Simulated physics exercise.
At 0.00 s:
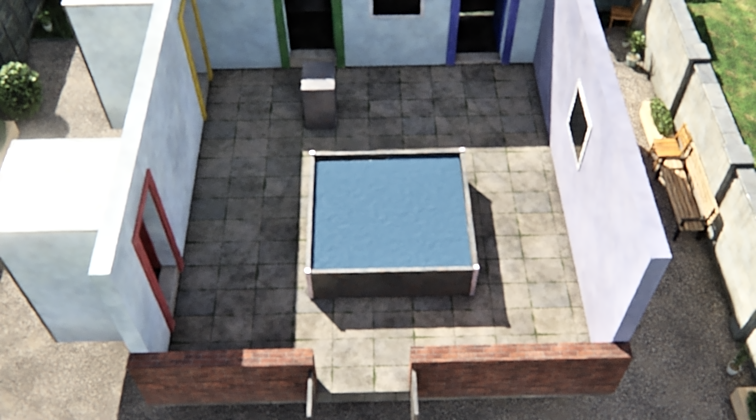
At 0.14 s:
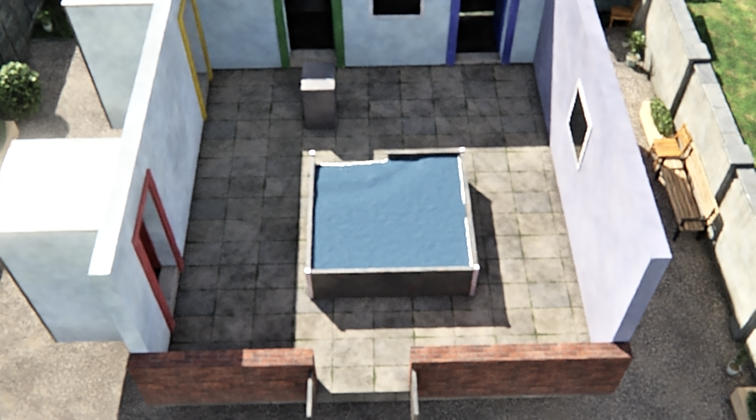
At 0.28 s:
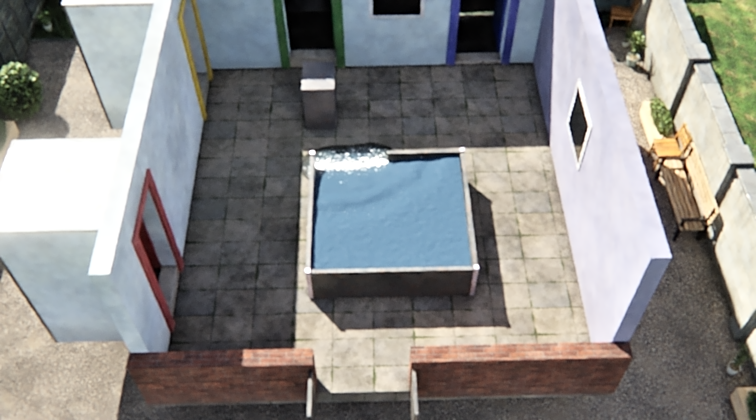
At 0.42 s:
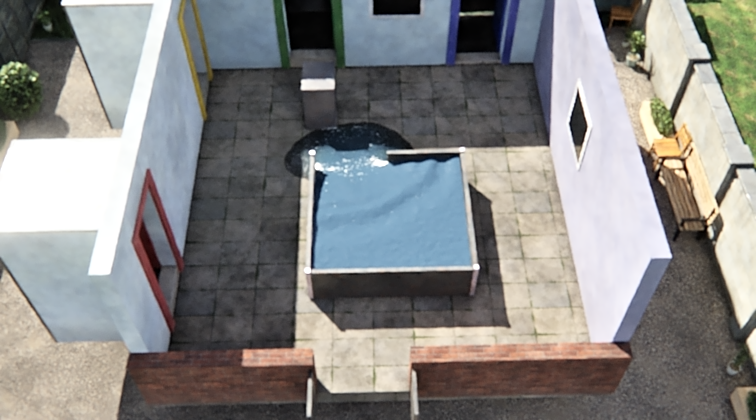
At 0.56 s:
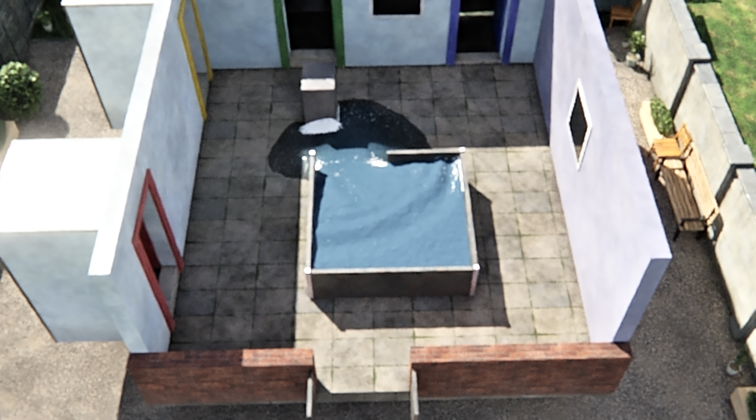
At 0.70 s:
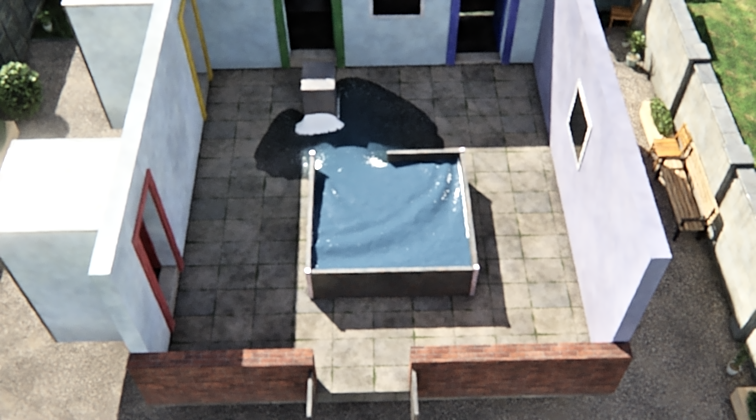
In a walled yard with colored doorways, a square tank of water stood still until part of its far side gave way, and water poured out, spreading in a dark pool around a small block.
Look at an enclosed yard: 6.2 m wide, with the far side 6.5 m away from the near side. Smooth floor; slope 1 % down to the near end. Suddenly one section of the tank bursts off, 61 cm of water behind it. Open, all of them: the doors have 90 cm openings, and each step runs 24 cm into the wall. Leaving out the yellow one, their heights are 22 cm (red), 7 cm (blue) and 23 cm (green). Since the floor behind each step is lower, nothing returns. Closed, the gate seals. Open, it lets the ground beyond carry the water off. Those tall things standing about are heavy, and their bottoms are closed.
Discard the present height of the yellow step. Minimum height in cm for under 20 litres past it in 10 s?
Approx. 17 cm.
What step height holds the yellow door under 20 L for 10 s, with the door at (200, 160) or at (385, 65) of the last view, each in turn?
Roughly 17 and 23 cm.
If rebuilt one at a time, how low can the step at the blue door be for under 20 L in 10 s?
For blue, a step near 9.5 cm.
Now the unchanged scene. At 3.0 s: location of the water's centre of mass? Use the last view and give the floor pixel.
(363, 170), roughly.
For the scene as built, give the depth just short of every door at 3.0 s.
In cm - red: 0, yellow: 25, blue: 12, green: 11.
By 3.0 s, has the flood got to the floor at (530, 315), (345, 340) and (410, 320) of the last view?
In the order asked: Untouched, untouched, untouched.
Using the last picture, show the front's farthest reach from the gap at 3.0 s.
Lab note: Front tip approx. (530, 63).
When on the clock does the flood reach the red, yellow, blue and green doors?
Red: 3.2 s; yellow: 1.6 s; blue: 1.8 s; green: 1.1 s.
After 1.4 s water covers 25 % of the floor, deepest (42 cm) near (333, 135); it has not reached the yellow door.
After 3.0 s water covers 40 % of the floor, deepest (29 cm) near (323, 135); 25 cm at the yellow door, 1 litre in over its 21 cm step.
After 10.0 s water covers 100 % of the floor, deepest (16 cm) near (517, 372); 8 cm at the yellow door, 7 litres in over its 21 cm step.
At the yellow door as built, the water arrived by 1.6 s and peaked near 25 cm at 3.0 s.
Run again over the same 10 s with other heights there, 38 litres in over 14.5 cm, 10 litres over 19.5 cm. The limit of 20 litres is kept from about 17 cm up.
